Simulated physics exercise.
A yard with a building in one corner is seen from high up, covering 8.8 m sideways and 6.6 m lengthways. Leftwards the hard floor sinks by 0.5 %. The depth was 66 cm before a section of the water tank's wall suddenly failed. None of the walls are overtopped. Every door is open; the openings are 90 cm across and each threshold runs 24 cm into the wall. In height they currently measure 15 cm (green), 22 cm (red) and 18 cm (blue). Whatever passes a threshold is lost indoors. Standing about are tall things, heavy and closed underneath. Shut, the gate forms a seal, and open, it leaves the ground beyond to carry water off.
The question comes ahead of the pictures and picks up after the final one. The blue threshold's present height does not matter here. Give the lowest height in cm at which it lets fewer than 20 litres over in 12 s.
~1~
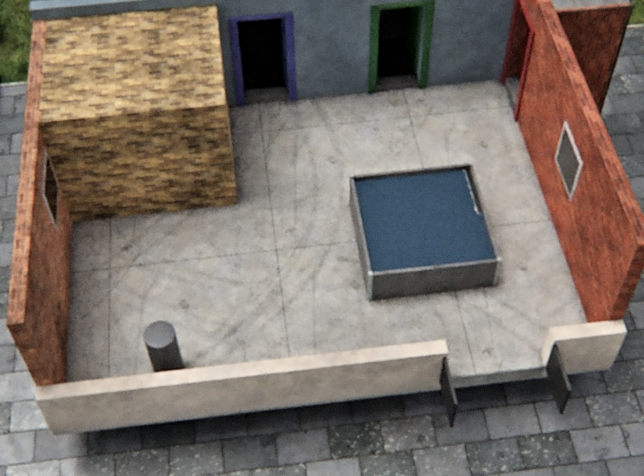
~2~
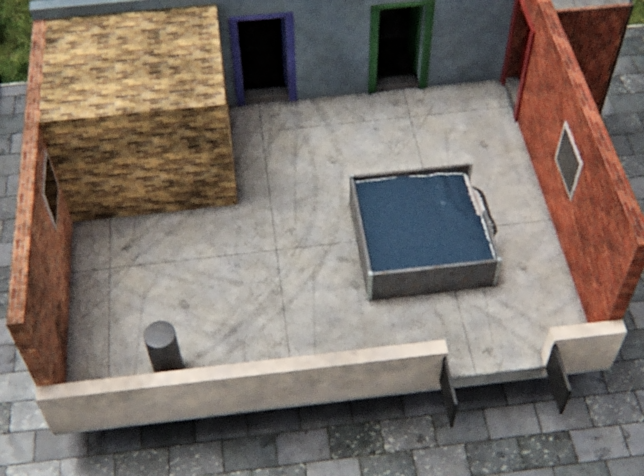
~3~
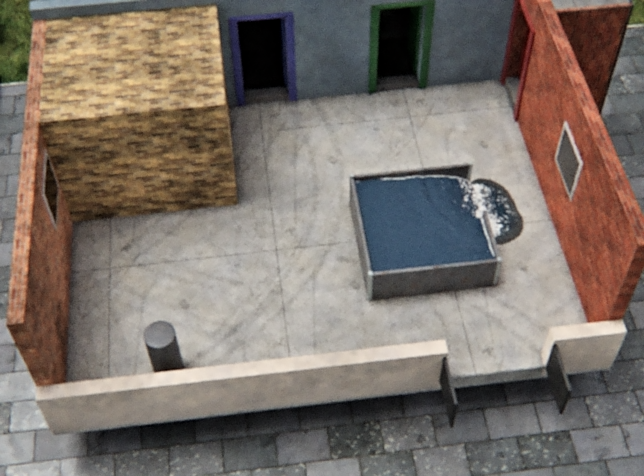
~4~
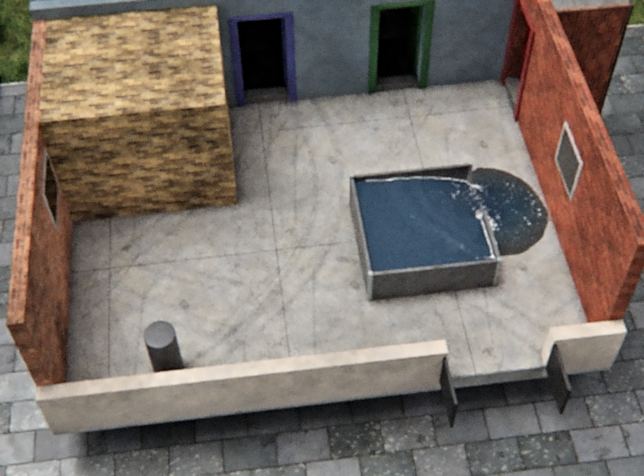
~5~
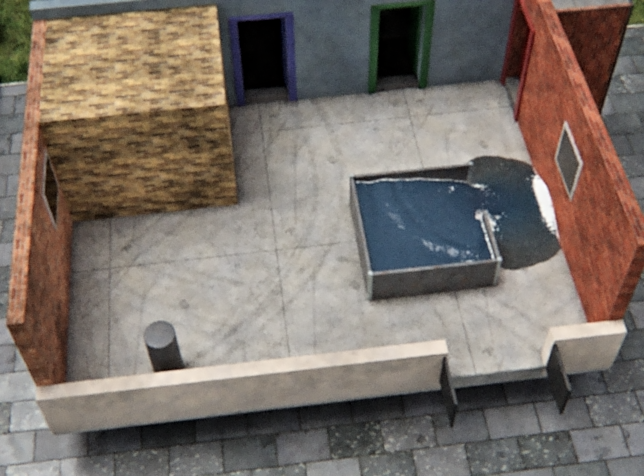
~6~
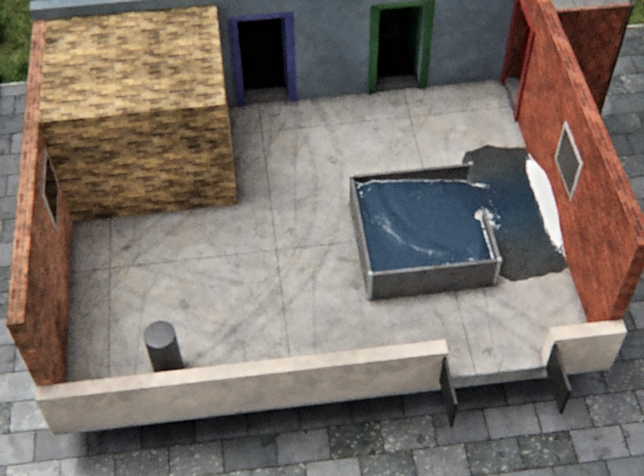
Roughly 9 cm.
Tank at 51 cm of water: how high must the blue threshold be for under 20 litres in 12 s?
The step would need to be some 6.5 cm high.
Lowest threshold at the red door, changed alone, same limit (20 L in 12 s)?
Red: 18 cm.
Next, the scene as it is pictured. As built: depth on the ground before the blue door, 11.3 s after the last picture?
Roughly 8.5 cm deep.
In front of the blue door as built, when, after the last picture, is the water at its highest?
The level tops out near 8.0 seconds.
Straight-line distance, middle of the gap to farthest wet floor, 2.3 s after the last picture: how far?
Roughly 4.2 m.
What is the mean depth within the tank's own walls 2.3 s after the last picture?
The average depth is some 34 cm.
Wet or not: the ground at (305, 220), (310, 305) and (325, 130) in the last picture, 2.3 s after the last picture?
Point by point: Bone dry, then bone dry, then bone dry.
Then, 0.7 s after the last picture water covers 10 % of the floor, deepest (46 cm) near (537, 201); it has not reached the blue door.
Then, 2.3 s after the last picture water covers 30 % of the floor, deepest (31 cm) near (499, 89); it has not reached the blue door.
Then, 11.3 s after the last picture water covers 90 % of the floor, deepest (10 cm) near (188, 377); 9 cm at the blue door, 0 litres in over its 18 cm threshold.
At the blue door as built, the water peaked near 12 cm, 7.9 s after the last picture.
Run again over the same 12 s with other heights there, 38 litres in over 7.5 cm, 14 litres over 10 cm. The limit of 20 litres is kept from about 9 cm up.
